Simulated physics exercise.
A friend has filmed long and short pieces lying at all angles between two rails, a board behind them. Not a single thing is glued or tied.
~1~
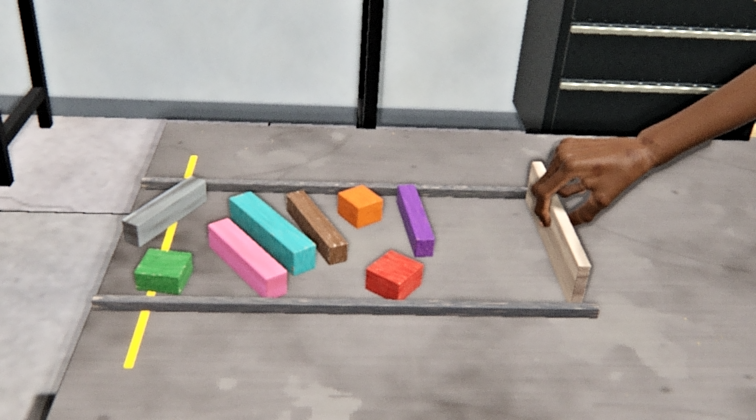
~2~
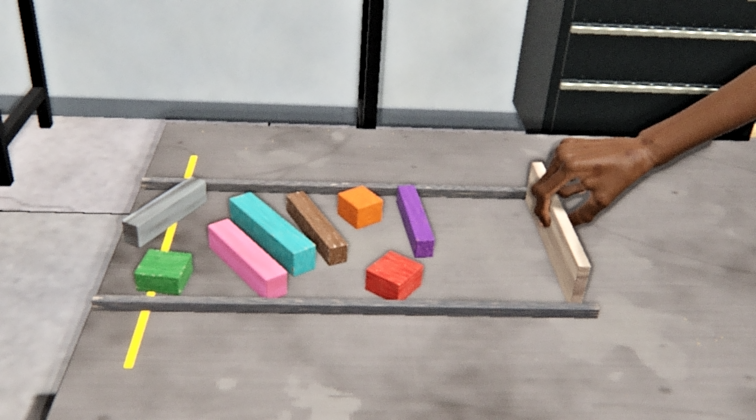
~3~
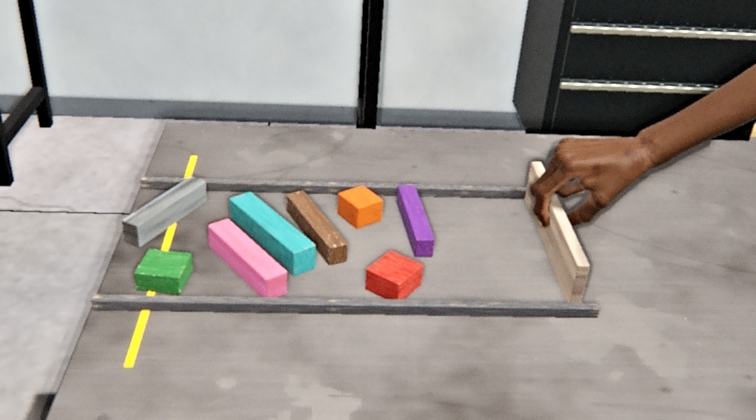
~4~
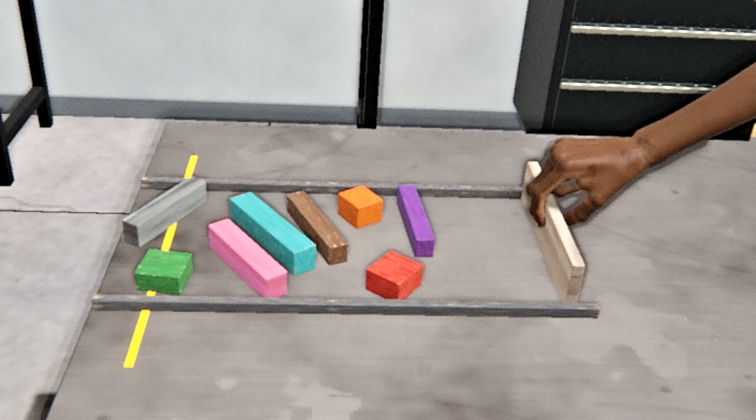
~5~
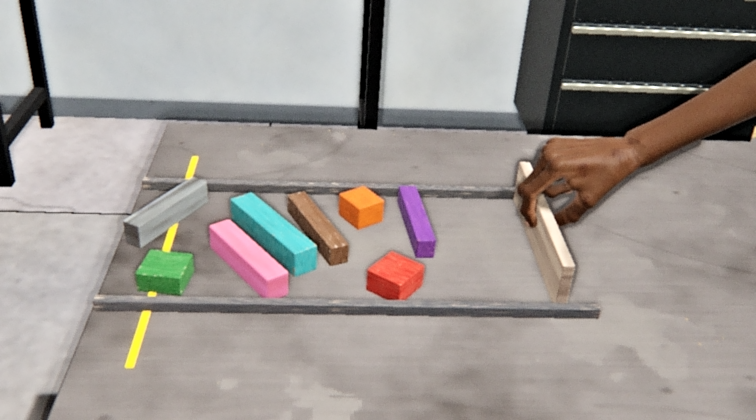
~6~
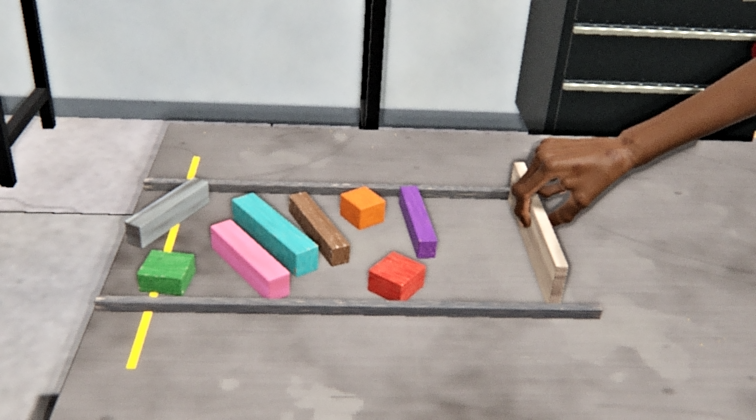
A hand slid the pale wooden board slightly to the left between two grey rails, while the coloured sticks and blocks lying at different angles, some near a yellow line, stayed where they were.
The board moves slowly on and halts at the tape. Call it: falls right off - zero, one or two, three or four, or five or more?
Call: Three or four.
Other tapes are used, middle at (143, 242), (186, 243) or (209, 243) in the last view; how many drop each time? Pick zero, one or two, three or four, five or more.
Counts as listed: At least five / three or four / just one or two.
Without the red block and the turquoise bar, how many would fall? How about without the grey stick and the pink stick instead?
Tally of falls: 2 for the first try, 2 for the second.
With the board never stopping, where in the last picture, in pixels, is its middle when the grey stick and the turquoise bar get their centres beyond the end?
Roughly at (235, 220) and roughly at (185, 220).
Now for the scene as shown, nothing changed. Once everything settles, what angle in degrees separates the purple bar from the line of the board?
Angle: Roughly 0 degrees.
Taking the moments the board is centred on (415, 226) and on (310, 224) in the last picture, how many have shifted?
That makes 2 at the first spot and 6 at the second.
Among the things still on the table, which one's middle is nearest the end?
Foremost: The brown bar.
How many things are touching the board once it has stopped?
All in all, 2.
Soon after, none off yet; grey stick at rest near (169, 212); green block at rest near (167, 272); pink stick at rest near (249, 260).
After that, none off yet; grey stick at rest near (169, 212); green block at rest near (166, 272); pink stick displaced a little near (206, 260).
In the end, the number that fall off is three or four; gone, turquoise bar, pink stick, green block and grey stick.
